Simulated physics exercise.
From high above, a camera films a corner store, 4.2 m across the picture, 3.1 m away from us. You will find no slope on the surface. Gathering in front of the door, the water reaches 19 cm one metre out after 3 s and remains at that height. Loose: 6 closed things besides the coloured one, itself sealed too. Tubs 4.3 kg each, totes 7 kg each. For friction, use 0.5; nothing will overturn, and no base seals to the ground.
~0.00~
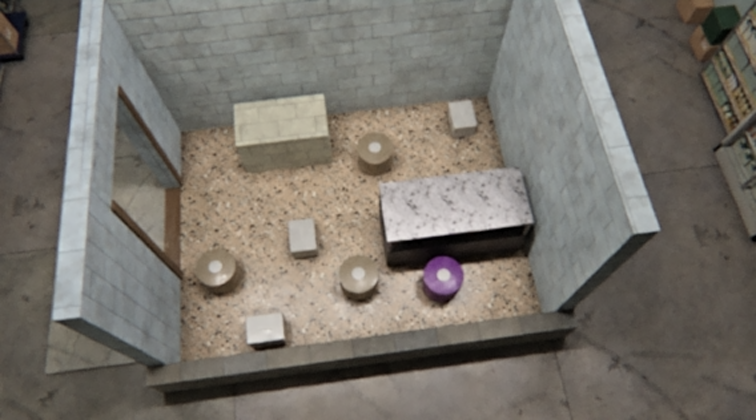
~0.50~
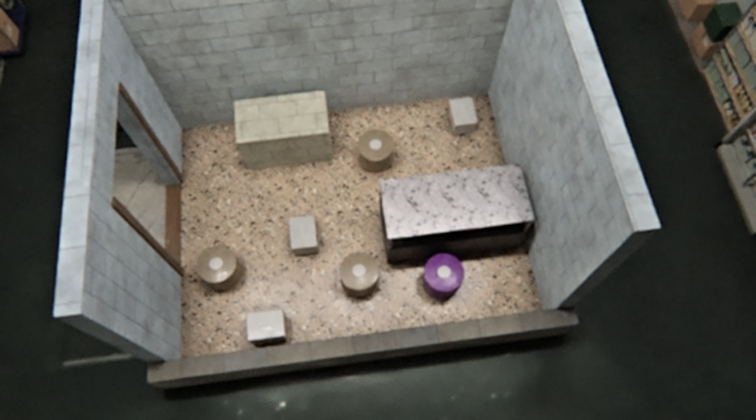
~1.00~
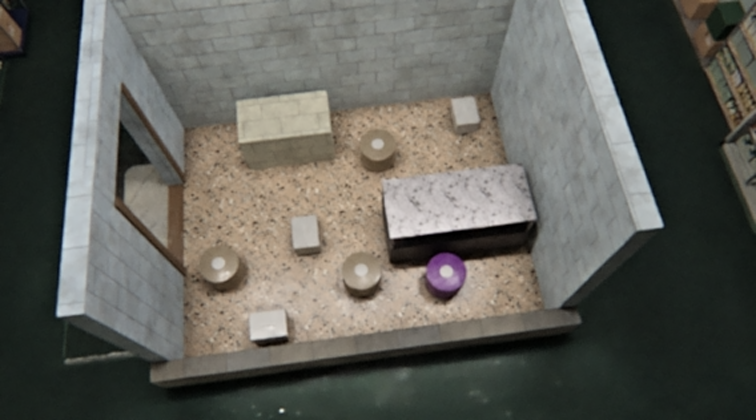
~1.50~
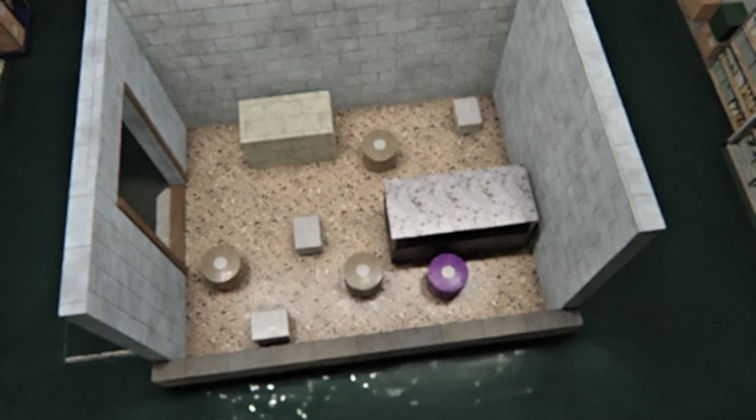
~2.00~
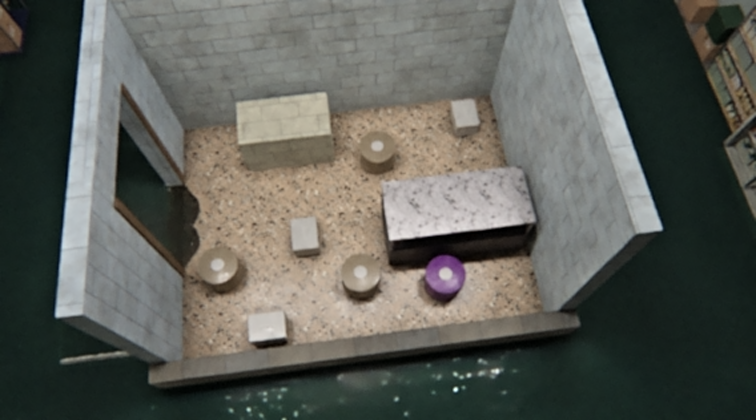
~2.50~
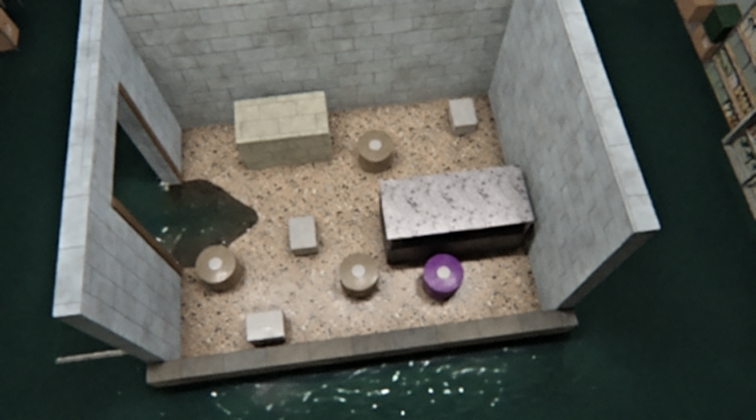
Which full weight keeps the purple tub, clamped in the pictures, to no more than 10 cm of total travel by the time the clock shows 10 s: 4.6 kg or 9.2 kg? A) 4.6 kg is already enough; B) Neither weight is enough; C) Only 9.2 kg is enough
Answer: B.
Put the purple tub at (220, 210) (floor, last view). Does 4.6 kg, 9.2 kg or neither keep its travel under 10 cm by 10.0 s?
Result: Both fail.
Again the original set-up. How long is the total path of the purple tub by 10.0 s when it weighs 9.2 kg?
The total path comes to around 60 cm.
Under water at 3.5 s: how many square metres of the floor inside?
About 3.0 m2.
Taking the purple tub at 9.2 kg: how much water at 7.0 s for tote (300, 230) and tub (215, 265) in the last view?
Some 9 cm at the first, some 2 cm at the second.
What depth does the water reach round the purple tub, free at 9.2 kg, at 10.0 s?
13 cm, roughly.
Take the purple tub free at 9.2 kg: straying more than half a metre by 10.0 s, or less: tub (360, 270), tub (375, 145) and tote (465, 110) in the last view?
In order: Above the mark, above the mark, above the mark.
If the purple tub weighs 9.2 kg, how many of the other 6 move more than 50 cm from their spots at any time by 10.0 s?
Counting them up, I find 5.
After 3.5 s the purple tub would be 0 cm from its start with 4.6 kg and 0 cm from its start with 9.2 kg; 0 cm of water round it then.
After 4.5 s the purple tub would be 0 cm from its start with 4.6 kg and 0 cm from its start with 9.2 kg; 0 cm of water round it then.
After 7.0 s the purple tub would be 68 cm from its start with 4.6 kg and 9 cm from its start with 9.2 kg; 4 cm of water round it then.
After 10.0 s the purple tub would be 45 cm from its start with 4.6 kg and 56 cm from its start with 9.2 kg; 13 cm of water round it then.
